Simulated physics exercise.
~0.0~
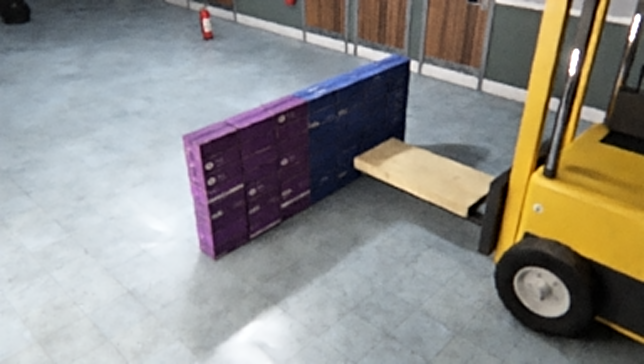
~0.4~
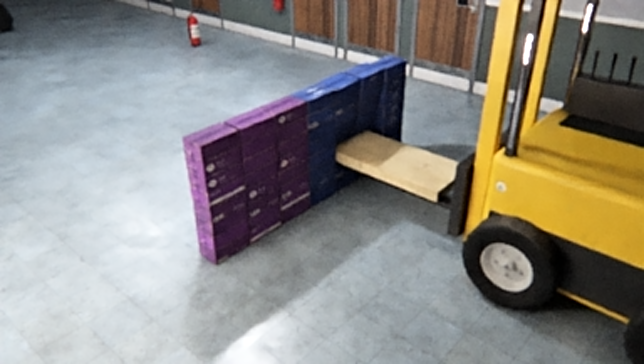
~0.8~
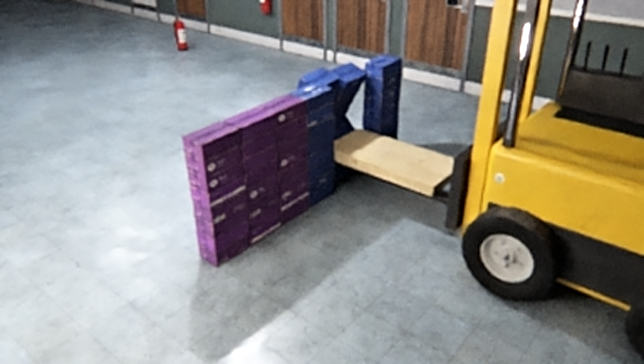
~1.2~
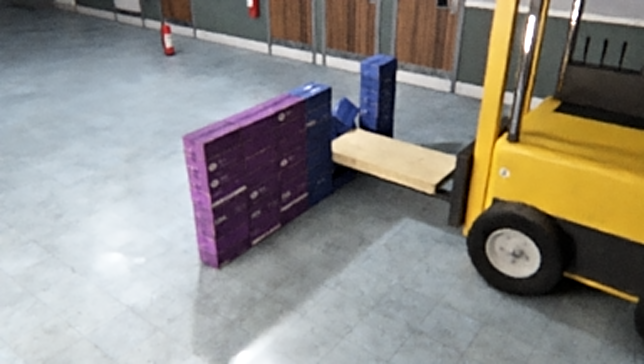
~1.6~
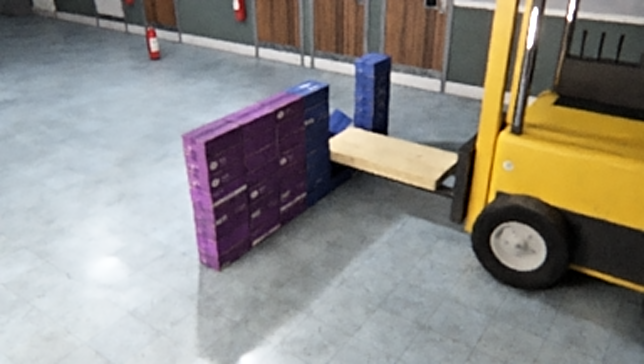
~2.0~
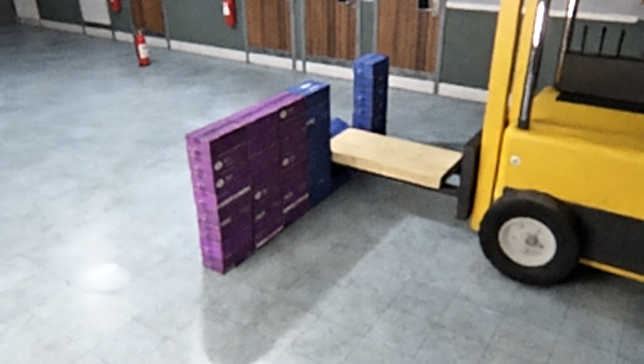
A yellow lift truck carrying a flat, pale wooden load stands at the right of a grey-tiled hall, seen from slightly above, with brown doors and a red extinguisher behind. Before it, a thin free-standing wall of stacked boxes runs from purple at the near left to blue at the far right. The truck moves left and its load pushes into the blue part. Blue boxes there tilt and tumble, opening a gap, while the view drifts slightly sideways. The truck stops, leaving a narrow blue column standing beyond the gap and the purple section upright and unmoved.
